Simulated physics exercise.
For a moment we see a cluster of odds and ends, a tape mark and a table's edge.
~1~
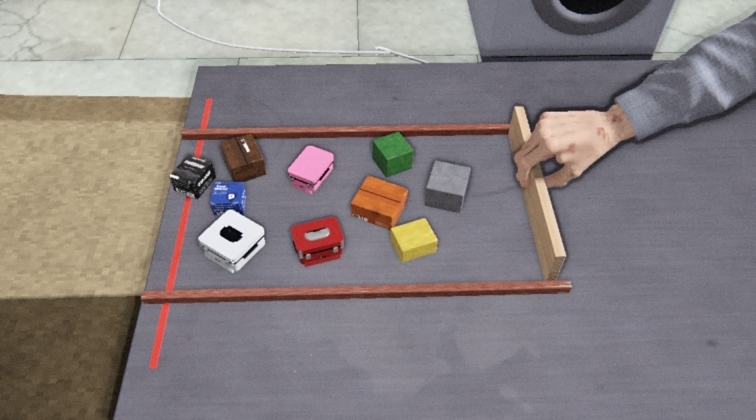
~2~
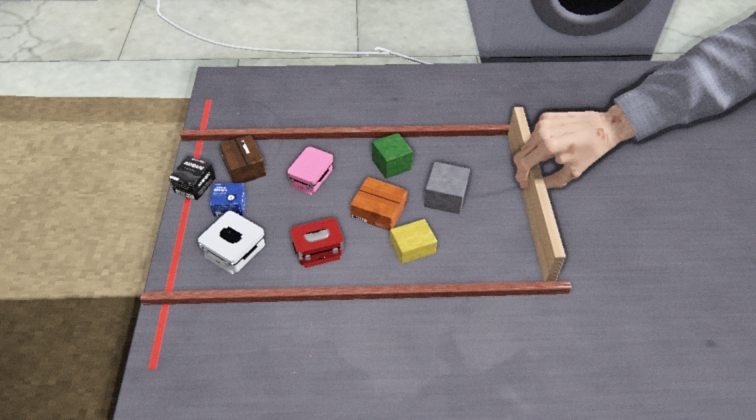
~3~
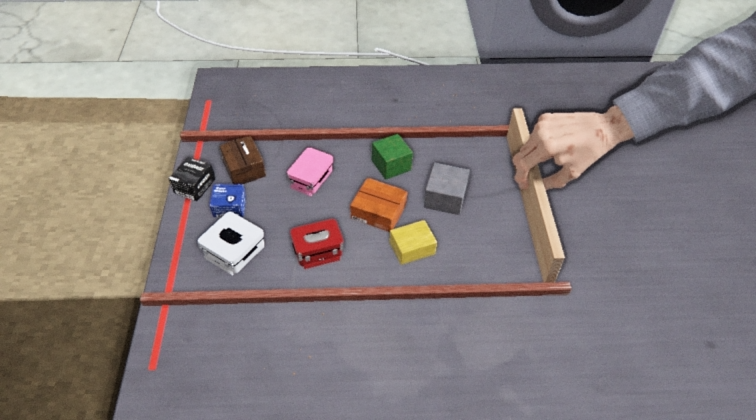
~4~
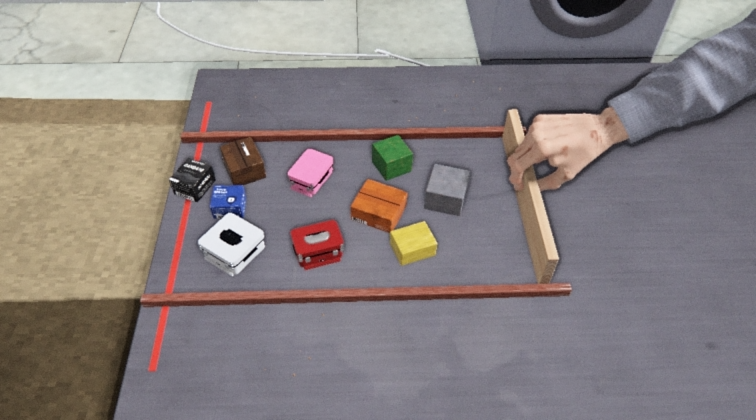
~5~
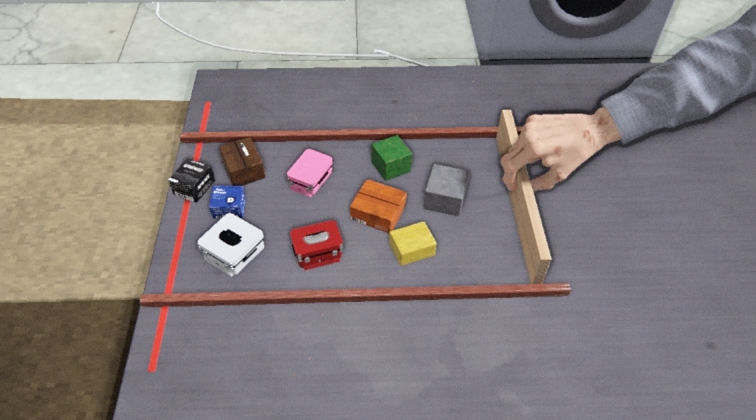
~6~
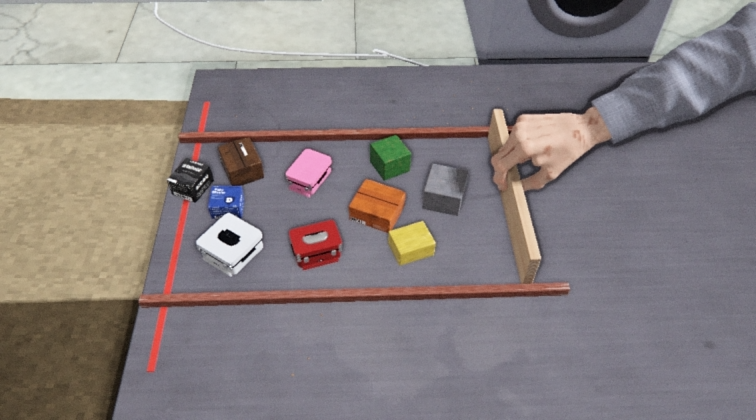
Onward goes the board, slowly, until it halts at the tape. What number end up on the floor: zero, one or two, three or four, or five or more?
The push will most likely drop no fewer than five pieces.
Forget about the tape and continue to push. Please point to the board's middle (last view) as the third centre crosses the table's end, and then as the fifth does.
In pixels, around (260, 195) followed by around (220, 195).
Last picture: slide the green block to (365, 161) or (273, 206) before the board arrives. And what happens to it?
In the two tries the green block is not knocked off and ends up below, in that order.
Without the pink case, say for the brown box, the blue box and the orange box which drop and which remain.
The brown box drops off; the blue box falls; the orange box drops off.
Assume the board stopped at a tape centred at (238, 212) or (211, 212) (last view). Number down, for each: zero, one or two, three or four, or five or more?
First try three to four; second try more than four.
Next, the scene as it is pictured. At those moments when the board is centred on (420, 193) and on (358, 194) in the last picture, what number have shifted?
At that stage 3; at the next, 6.
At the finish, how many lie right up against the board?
The number is 3.
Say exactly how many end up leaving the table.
That totals 7.
Soon after, none off yet; black box at rest near (191, 180); blue box at rest near (227, 202); brown box at rest near (241, 162).
Then, none off yet; black box moved about its own width near (170, 177); blue box moved about its own width near (188, 200); brown box moved about its own width near (212, 156).
At rest, the number that fall off is five or more; fallen, orange box, red case, pink case, white case, brown box, blue box and black box.
